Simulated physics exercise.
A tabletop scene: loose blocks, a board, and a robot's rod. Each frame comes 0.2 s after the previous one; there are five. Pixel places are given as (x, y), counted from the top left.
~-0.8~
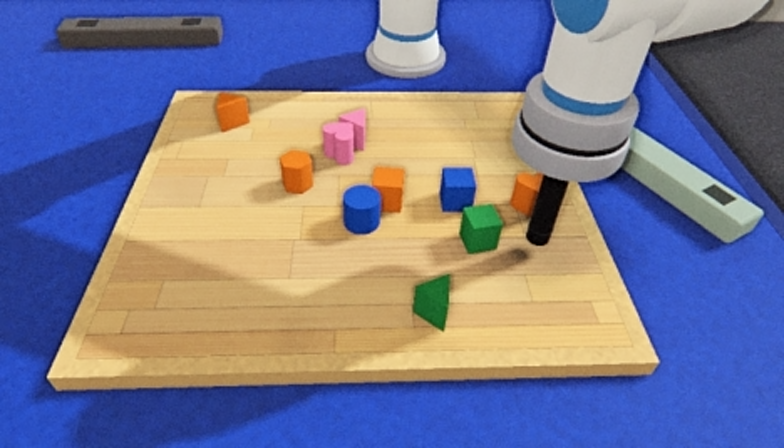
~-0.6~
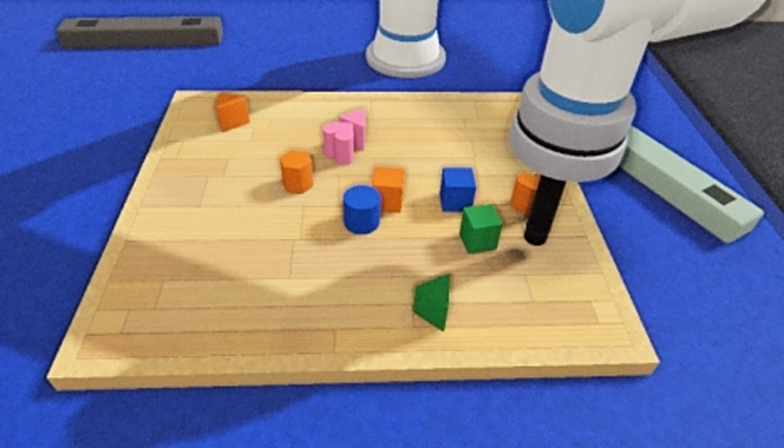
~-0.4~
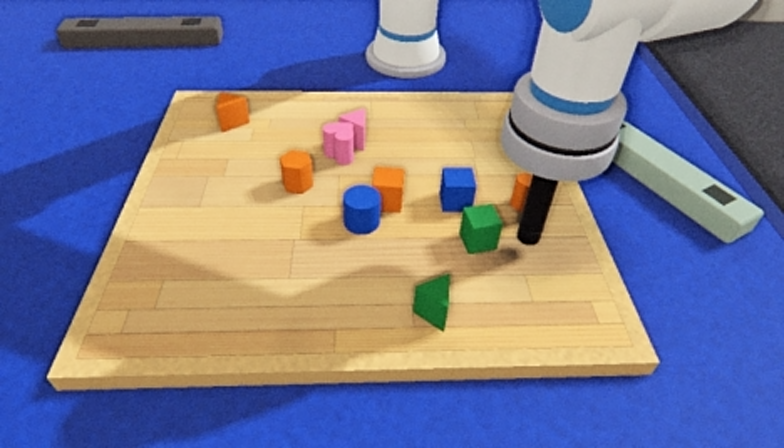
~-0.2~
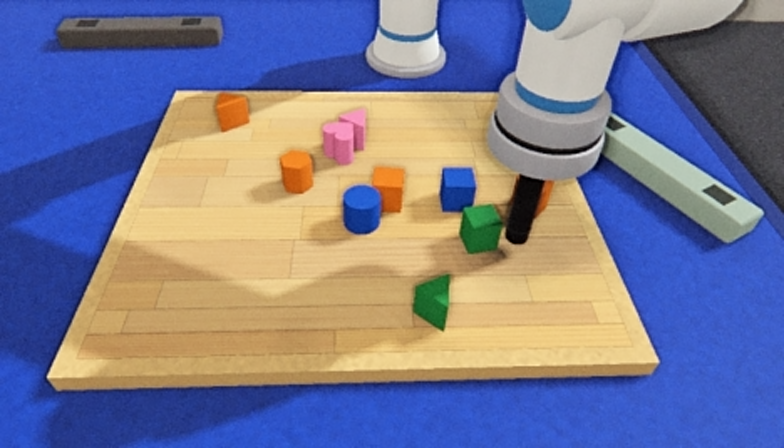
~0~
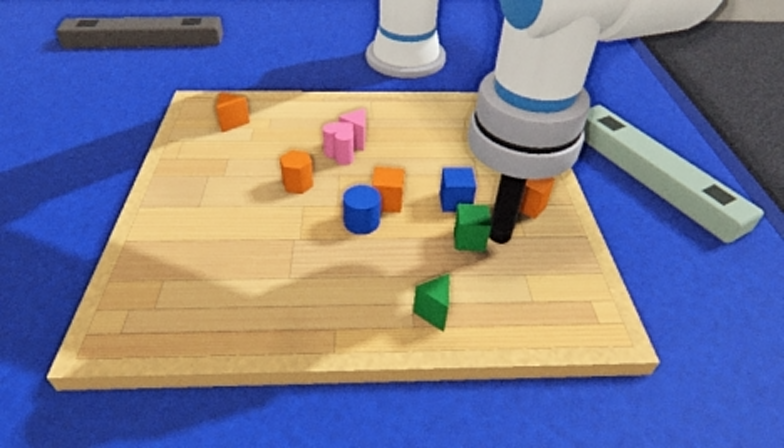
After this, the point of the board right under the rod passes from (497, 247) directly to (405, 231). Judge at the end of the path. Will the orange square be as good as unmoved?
In short: No.
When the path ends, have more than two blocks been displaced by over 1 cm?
I'd say no.
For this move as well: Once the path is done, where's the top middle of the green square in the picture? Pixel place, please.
The point I'd pick in the picture is (403, 187).
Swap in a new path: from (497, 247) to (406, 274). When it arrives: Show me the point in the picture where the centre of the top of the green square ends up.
When the path ends, it will be at (454, 213).
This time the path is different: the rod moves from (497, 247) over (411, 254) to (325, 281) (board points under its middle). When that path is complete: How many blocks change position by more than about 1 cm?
Most likely one.
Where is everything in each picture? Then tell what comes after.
In the first picture, lower end of the rod (537, 239), tops of blocks, blue circular block (362, 196), orange square (388, 177), green square (483, 216).
In the second picture, rod (535, 239), blocks as before.
In the third picture, rod (528, 238), blocks as before.
In the fourth picture, rod (516, 238), blocks as before.
In the fifth picture, rod (499, 237), blue circular block (362, 196), orange square (388, 177), green square (474, 214).
On the path given first. One third of the way, rod (467, 231); green square (445, 205), turned 25° clockwise.
Two thirds of the way, rod (435, 225); green square (420, 195), turned 60° clockwise.
At the end, rod (406, 220); blue circular block not moved; orange square (381, 169); green square (403, 187), turned 85° clockwise.
